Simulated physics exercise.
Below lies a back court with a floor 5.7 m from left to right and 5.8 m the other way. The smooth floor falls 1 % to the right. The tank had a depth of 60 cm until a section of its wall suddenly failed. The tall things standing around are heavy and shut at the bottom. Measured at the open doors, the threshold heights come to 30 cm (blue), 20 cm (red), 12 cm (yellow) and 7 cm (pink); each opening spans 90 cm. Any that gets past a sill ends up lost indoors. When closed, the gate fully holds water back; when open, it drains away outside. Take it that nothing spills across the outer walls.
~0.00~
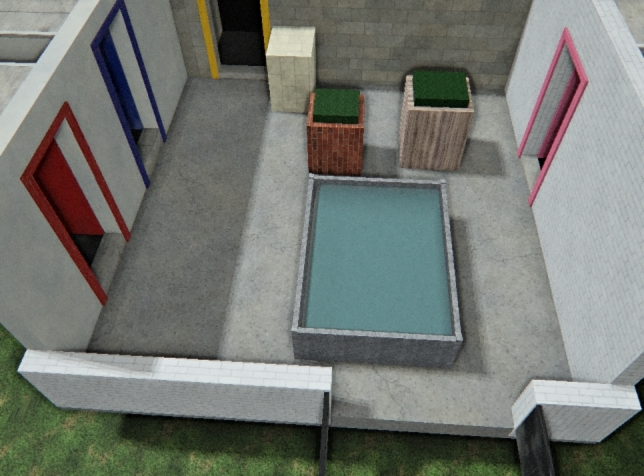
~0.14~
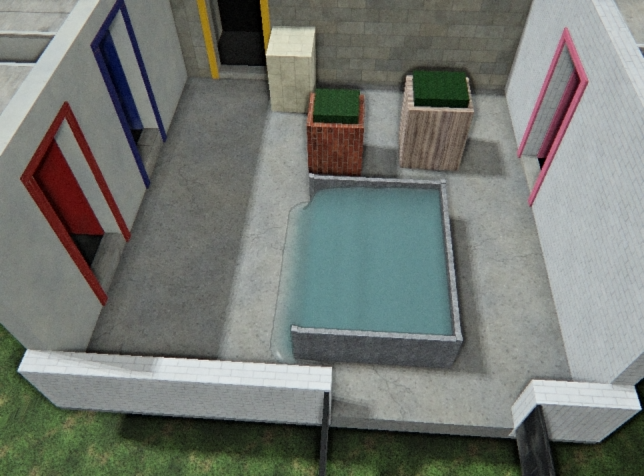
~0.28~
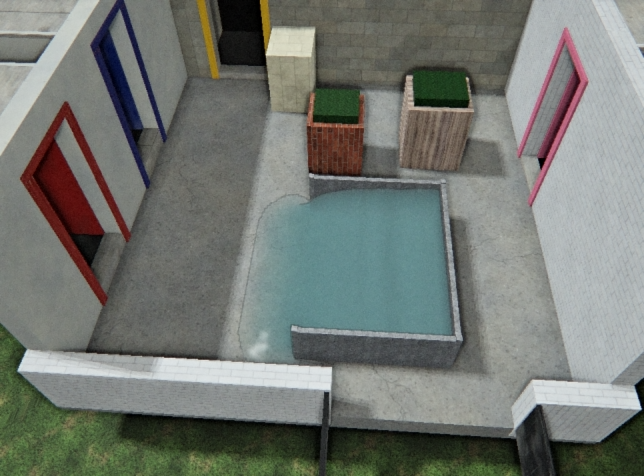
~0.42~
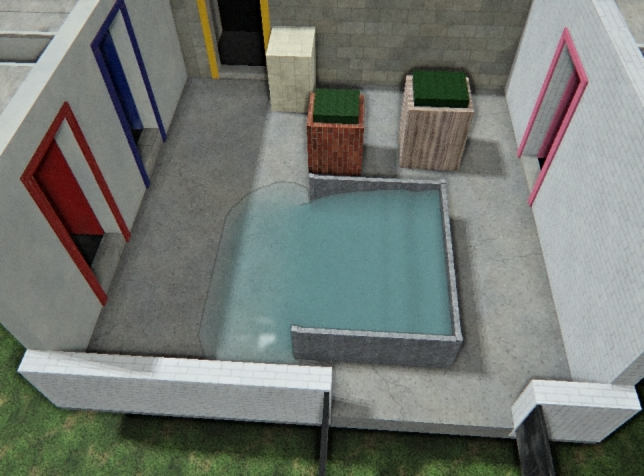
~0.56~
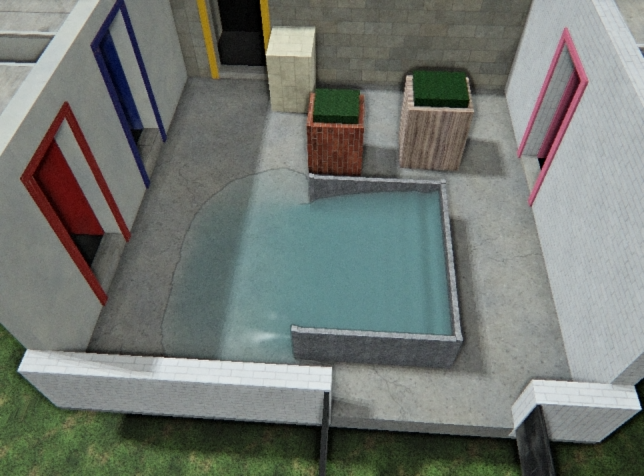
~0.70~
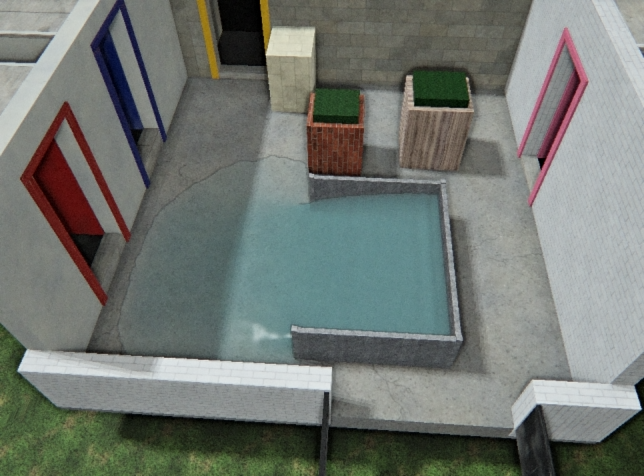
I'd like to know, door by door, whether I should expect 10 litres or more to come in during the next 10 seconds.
In order: The blue door is going to hold within the limit. The red door is going to break the limit. The yellow door is going to break the limit. The pink door is going to hold within the limit.
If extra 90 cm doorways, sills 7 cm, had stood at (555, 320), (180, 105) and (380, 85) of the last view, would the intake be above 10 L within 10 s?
Less, more, less.
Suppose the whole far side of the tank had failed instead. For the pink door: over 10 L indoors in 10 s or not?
Then pink exceeds it.
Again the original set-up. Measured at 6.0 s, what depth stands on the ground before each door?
In centimetres, the blue door has 5, the red door 6, the yellow door 17 and the pink door 0.
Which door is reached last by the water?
I'd say the pink one.
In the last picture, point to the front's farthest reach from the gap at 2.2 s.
That would be close to (188, 77).
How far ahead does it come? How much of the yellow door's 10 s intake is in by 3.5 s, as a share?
Roughly 10 percent is in by then.
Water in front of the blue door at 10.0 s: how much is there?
About 6.0 centimetres.
After 1.4 s water covers 35 % of the floor and is deepest (41 cm) near (98, 364); blue door 17 cm at the sill, 0 L in, red door 37 cm at the sill, 26 L in, yellow door not reached, pink door not reached.
After 2.2 s water covers 40 % of the floor and is deepest (37 cm) near (83, 363); blue door 20 cm at the sill, 0 L in, red door 34 cm at the sill, 85 L in, yellow door not reached, pink door not reached.
After 3.5 s water covers 50 % of the floor and is deepest (29 cm) near (267, 81); blue door 13 cm at the sill, 0 L in, red door 17 cm at the sill, 122 L in, yellow door 19 cm at the sill, 11 L in, pink door not reached.
After 6.0 s water covers 80 % of the floor and is deepest (18 cm) near (273, 100); blue door 5 cm at the sill, 0 L in, red door 6 cm at the sill, 124 L in, yellow door 17 cm at the sill, 81 L in, pink door not reached.
After 10.0 s water covers 95 % of the floor and is deepest (26 cm) near (77, 378); blue door 6 cm at the sill, 0 L in, red door 9 cm at the sill, 124 L in, yellow door 7 cm at the sill, 91 L in, pink door 6 cm at the sill, 0 L in.
